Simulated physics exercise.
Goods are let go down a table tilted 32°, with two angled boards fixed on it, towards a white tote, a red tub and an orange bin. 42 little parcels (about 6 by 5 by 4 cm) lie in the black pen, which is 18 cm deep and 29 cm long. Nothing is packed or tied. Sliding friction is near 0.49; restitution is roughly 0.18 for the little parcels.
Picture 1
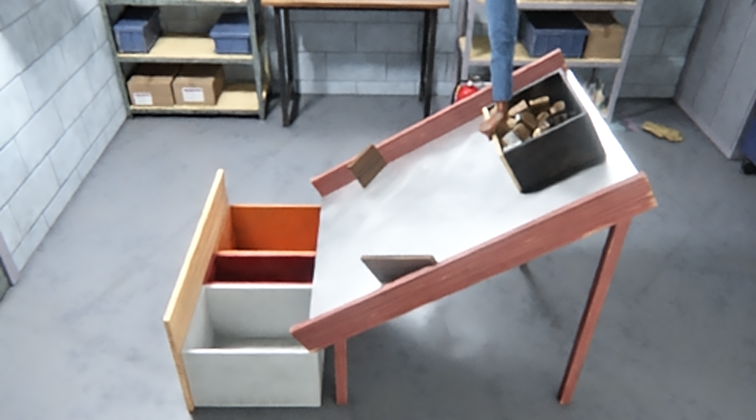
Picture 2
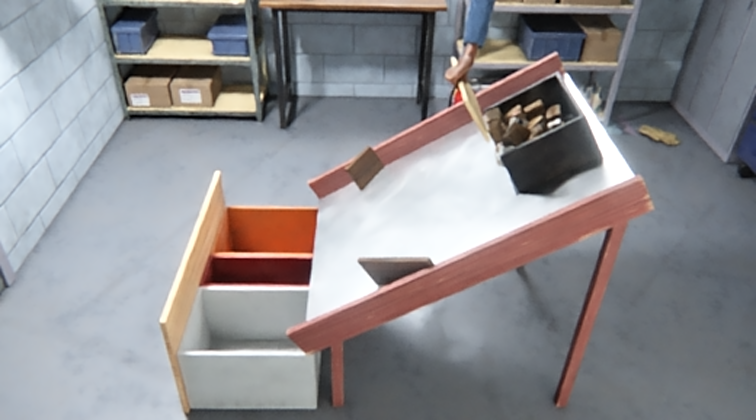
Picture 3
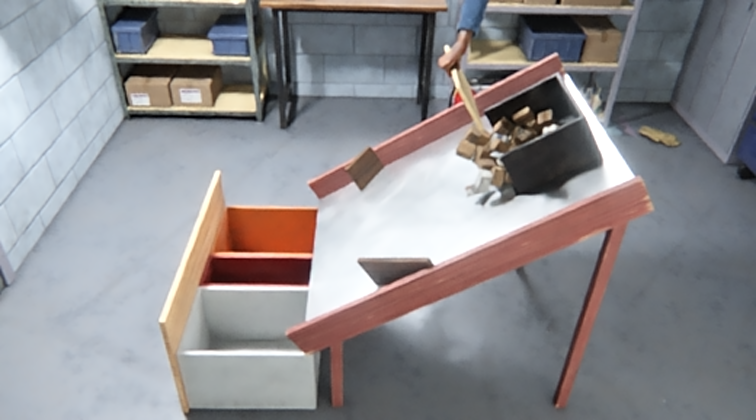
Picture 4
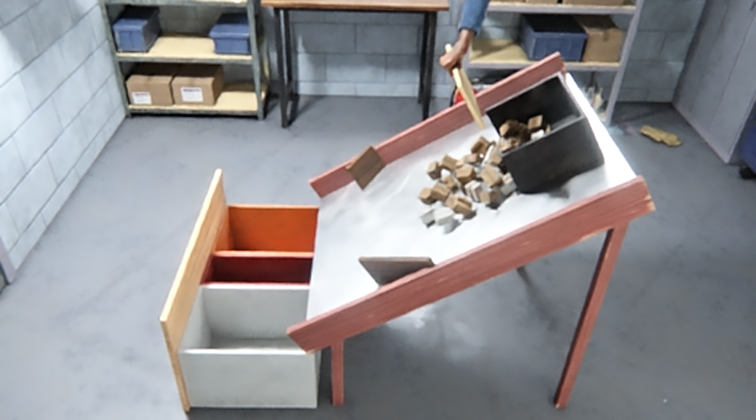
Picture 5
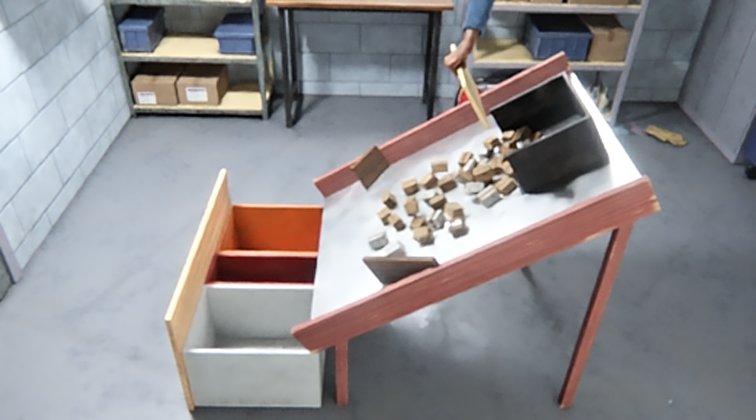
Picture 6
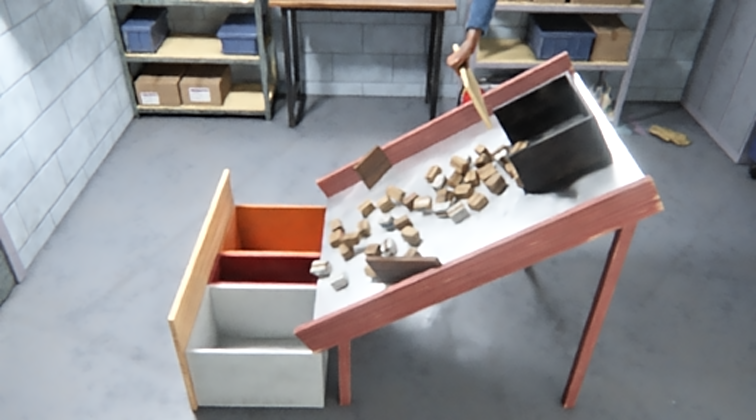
Small brown and grey blocks slide out of a black bin as a hand lifts its gate.
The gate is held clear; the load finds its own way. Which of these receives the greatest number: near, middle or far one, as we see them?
The largest share ends in the centre one: The red tub.
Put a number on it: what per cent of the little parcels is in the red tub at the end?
About 50 per cent.
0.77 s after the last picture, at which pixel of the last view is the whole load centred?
At about (262, 311).
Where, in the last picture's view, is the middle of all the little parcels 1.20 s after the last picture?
Around (254, 315).
Then, 0.19 s after the last picture, 1 in the white tote, 4 in the red tub, 2 in the orange bin, 31 on the slope and 4 in the air.
Then, 0.43 s after the last picture, 5 in the white tote, 9 in the red tub, 4 in the orange bin, 21 on the slope and 3 in the air.
Then, 0.77 s after the last picture, 9 in the white tote, 17 in the red tub, 9 in the orange bin, 4 on the slope and 3 in the air.
When it is over (1.20 s after the last picture), 11 in the white tote, 21 in the red tub and 10 in the orange bin.
